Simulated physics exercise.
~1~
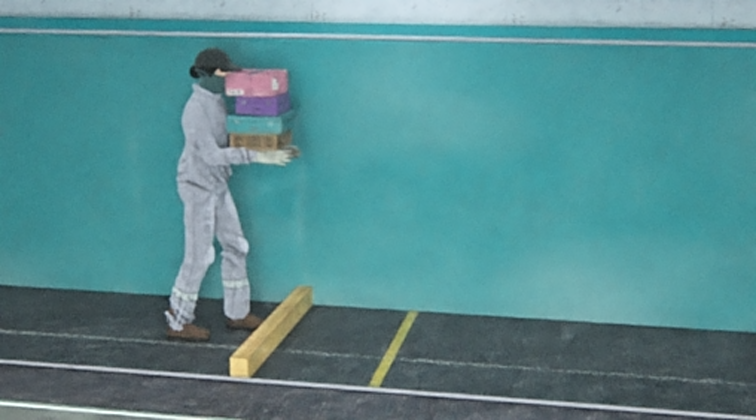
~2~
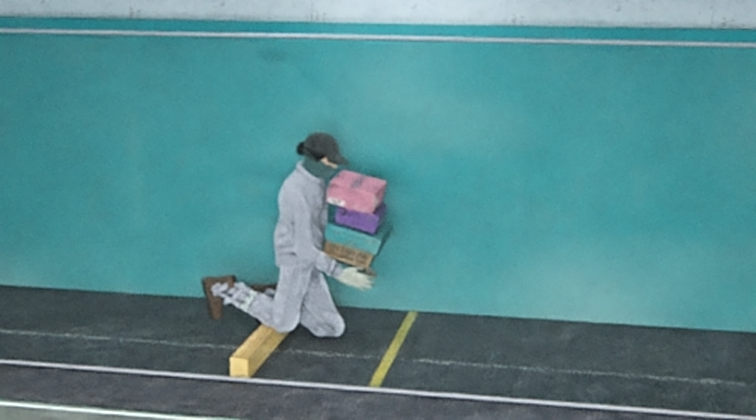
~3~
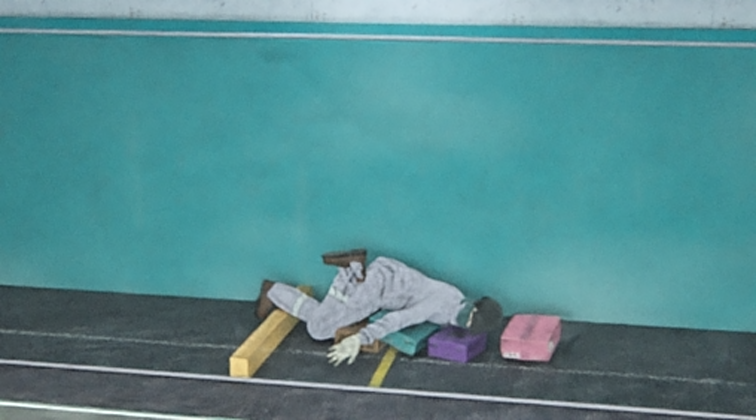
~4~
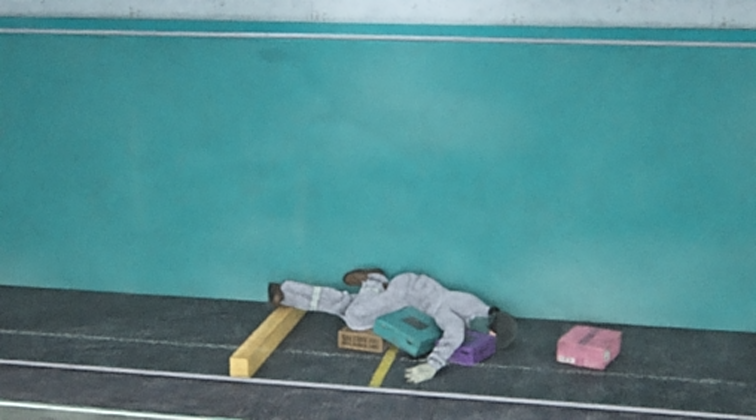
A person carrying stacked boxes falls over a beam, and only the brown crate lands short of the yellow line.
